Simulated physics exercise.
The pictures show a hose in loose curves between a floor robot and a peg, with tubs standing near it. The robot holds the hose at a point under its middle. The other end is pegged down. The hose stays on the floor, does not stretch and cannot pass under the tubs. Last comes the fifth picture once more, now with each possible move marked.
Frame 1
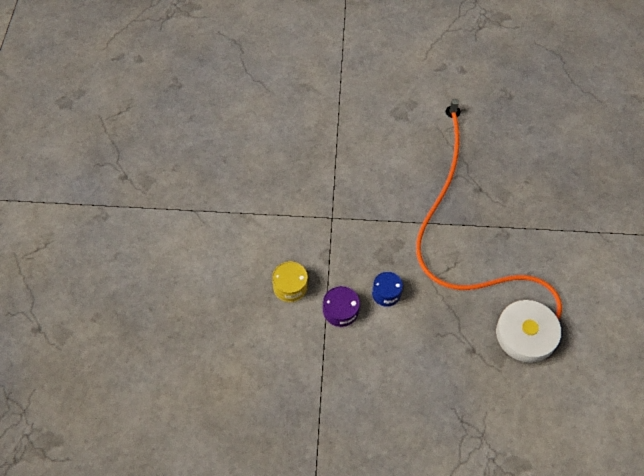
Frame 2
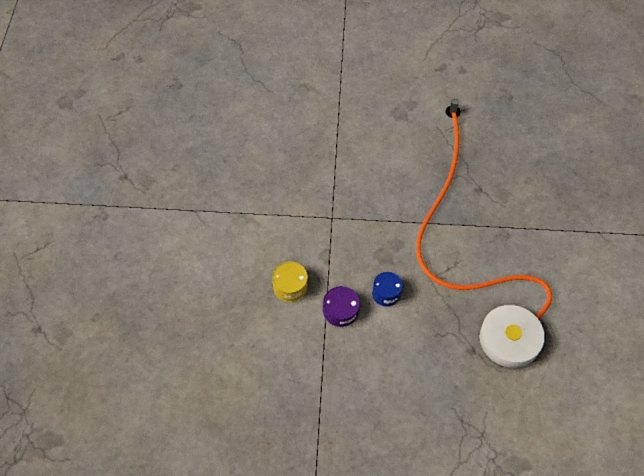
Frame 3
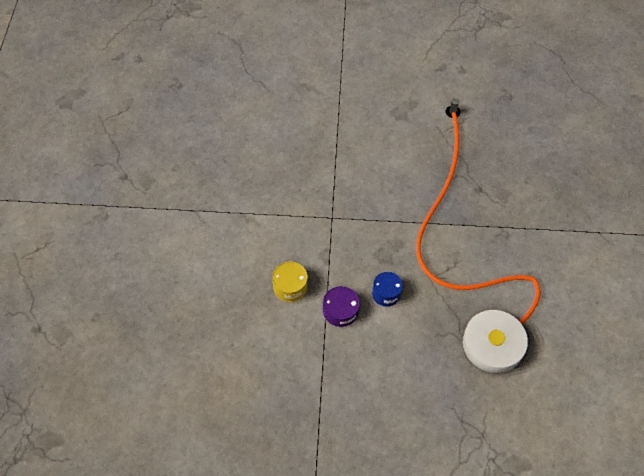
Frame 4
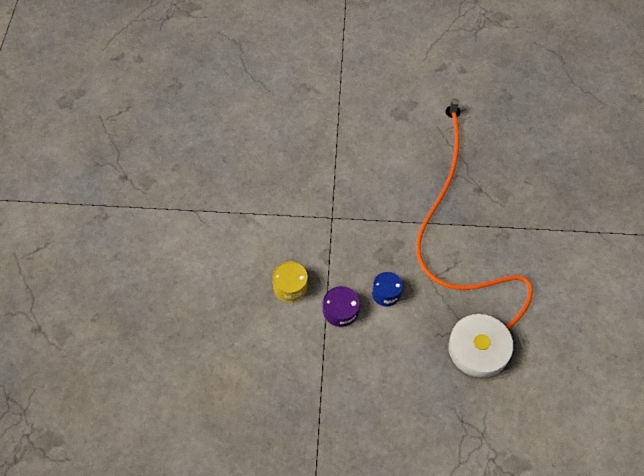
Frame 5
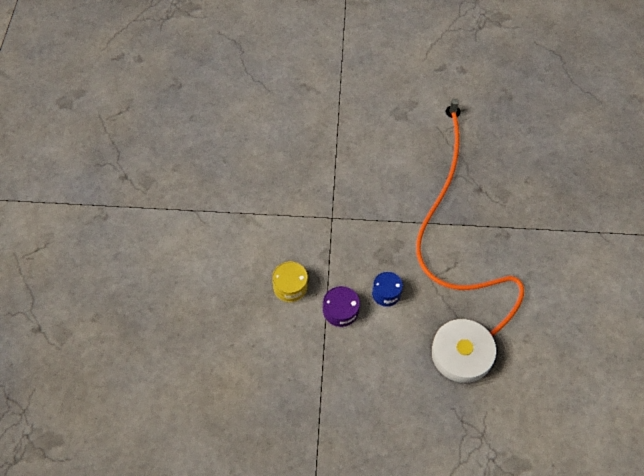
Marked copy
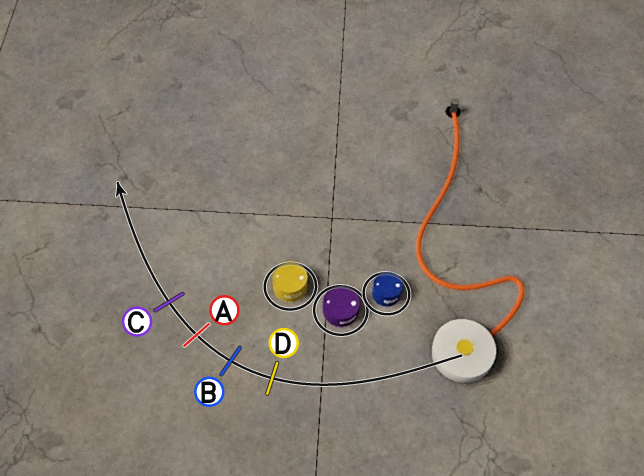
On a grey tiled floor, a round white robot trailing an orange hose slides slowly left and slightly down near three still tubs.
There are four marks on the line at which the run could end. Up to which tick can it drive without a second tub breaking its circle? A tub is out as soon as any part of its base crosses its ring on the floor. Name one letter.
B.
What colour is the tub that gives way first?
The blue tub.
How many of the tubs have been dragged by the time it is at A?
Two.
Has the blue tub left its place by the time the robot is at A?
Yes.
On the marked copy, A at (197, 335); B at (231, 361); C at (169, 302); D at (272, 378); the route from (461, 356) via (218, 353) to (118, 183).
Following B. Soon after the start, robot (383, 374).
Later, robot (297, 379).
In the end, robot (230, 357); none over the rings.
As for the rest, A has two over the rings; C has two over the rings; D is within the limit but short.
